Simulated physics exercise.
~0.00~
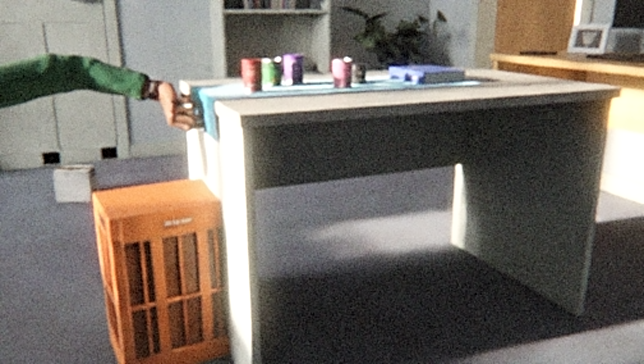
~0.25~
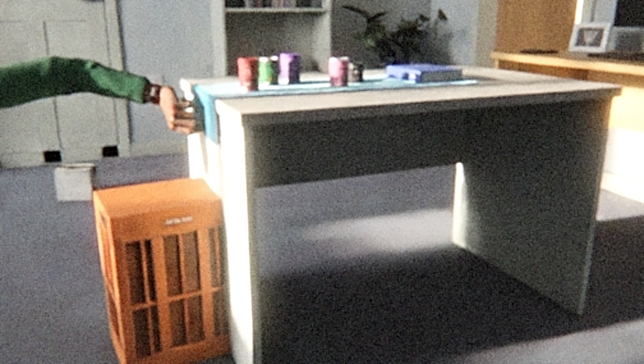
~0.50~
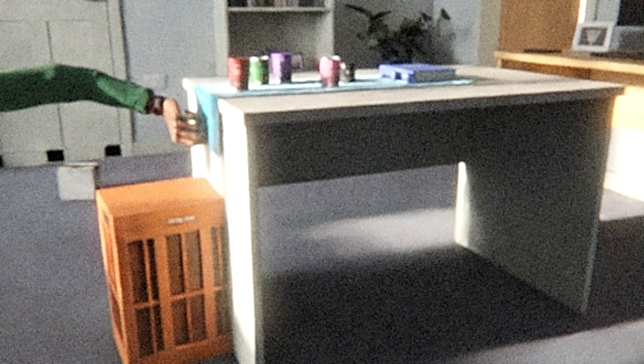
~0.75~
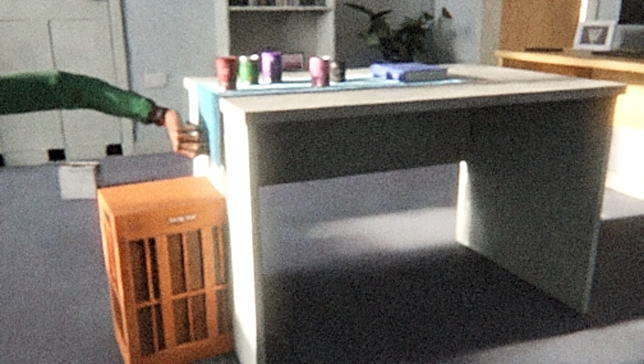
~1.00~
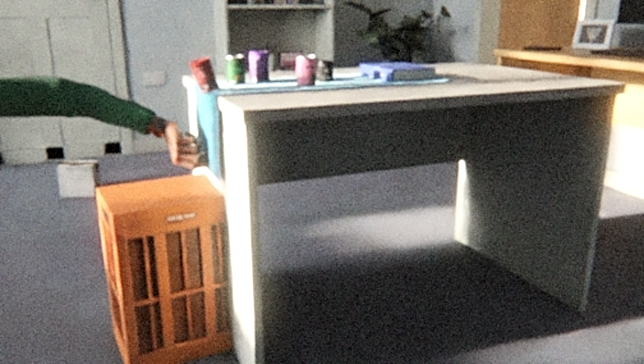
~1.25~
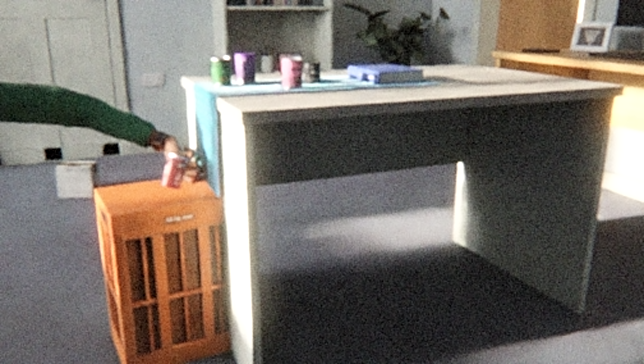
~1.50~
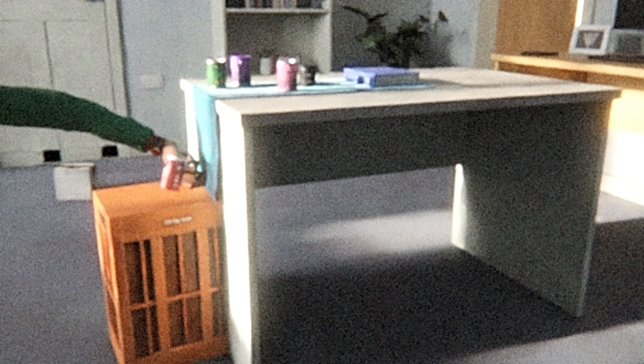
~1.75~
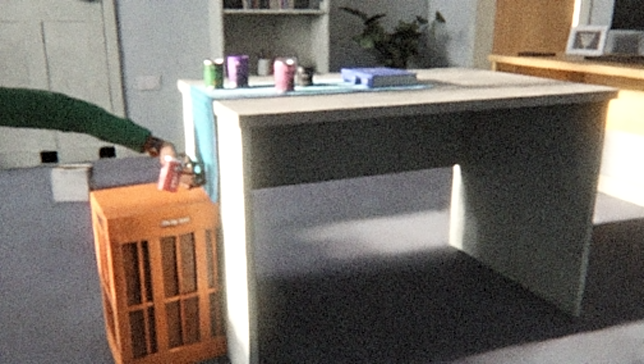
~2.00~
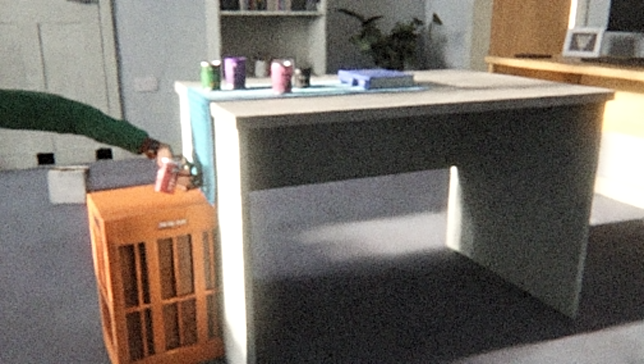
A green-sleeved arm slowly pulling a turquoise runner leftward off a desk, tipping one red can over the edge above an orange crate.
